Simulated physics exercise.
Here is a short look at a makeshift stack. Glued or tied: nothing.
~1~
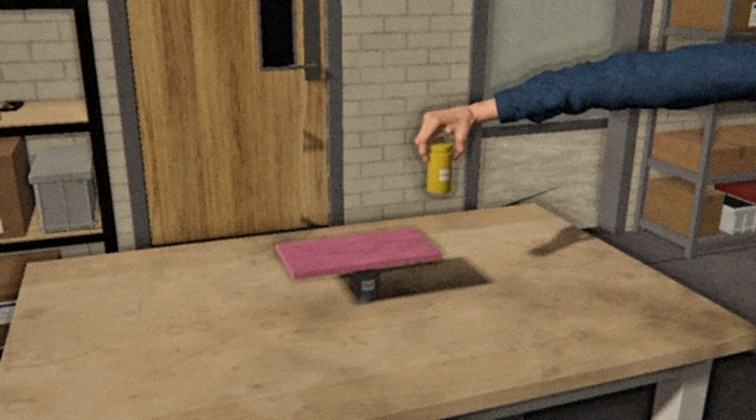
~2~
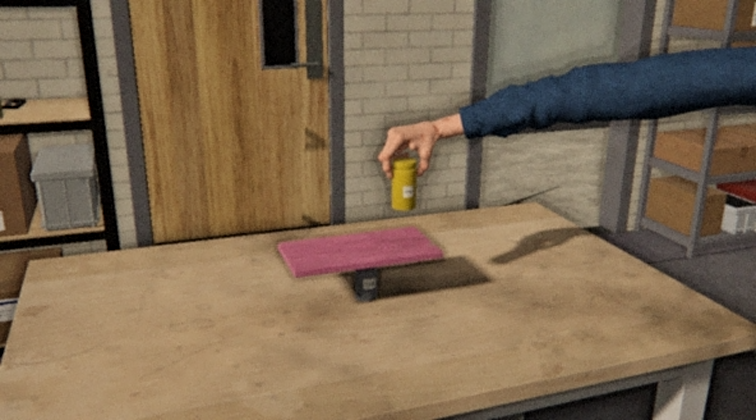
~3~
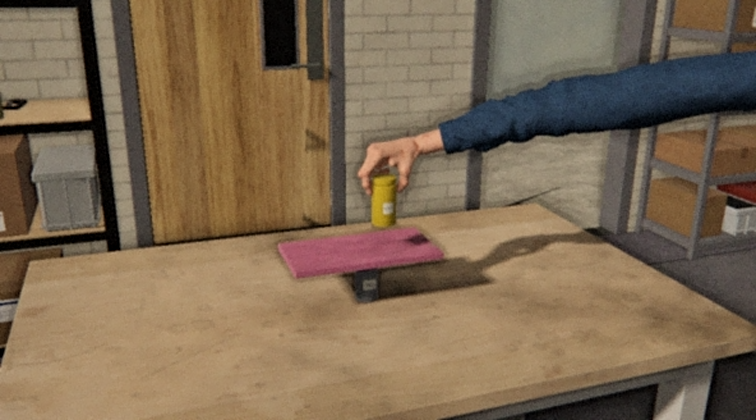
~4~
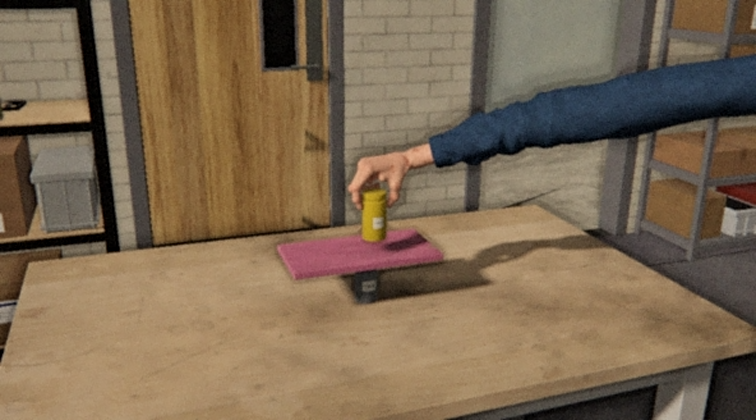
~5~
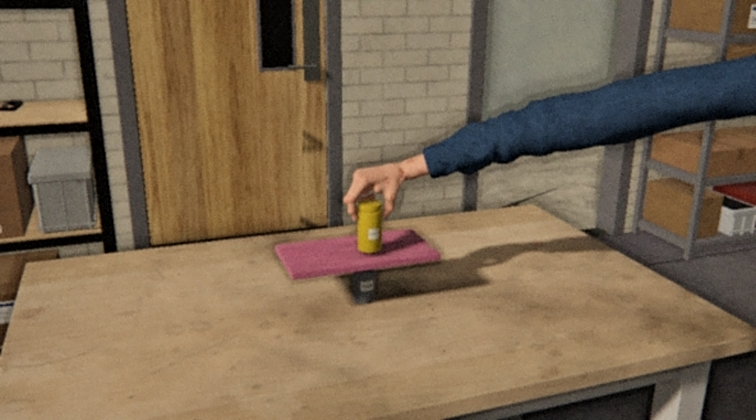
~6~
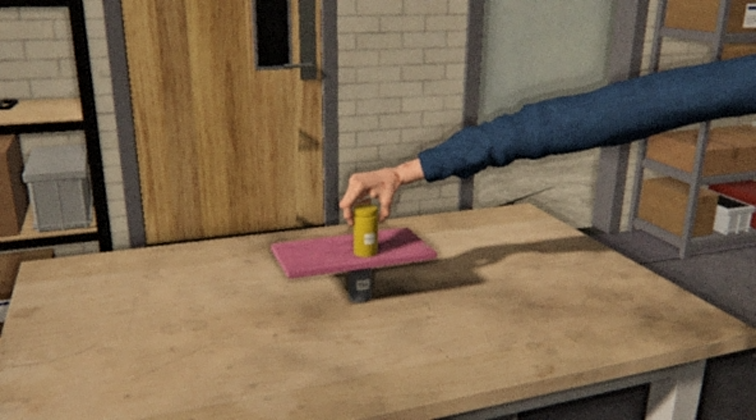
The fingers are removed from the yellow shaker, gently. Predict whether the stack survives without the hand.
It survives.
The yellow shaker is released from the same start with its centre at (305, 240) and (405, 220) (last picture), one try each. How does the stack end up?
Result of try one is that it tips over, and of try two that it stays stable.
Then, 0.20 s past the last view, nothing moves.
Then, 0.40 s past the last view, yellow shaker resting near (366, 231).
Finally, all 3 still in place. Final places as the last picture's camera would see them, yellow shaker near (366, 231). The stack stays up.
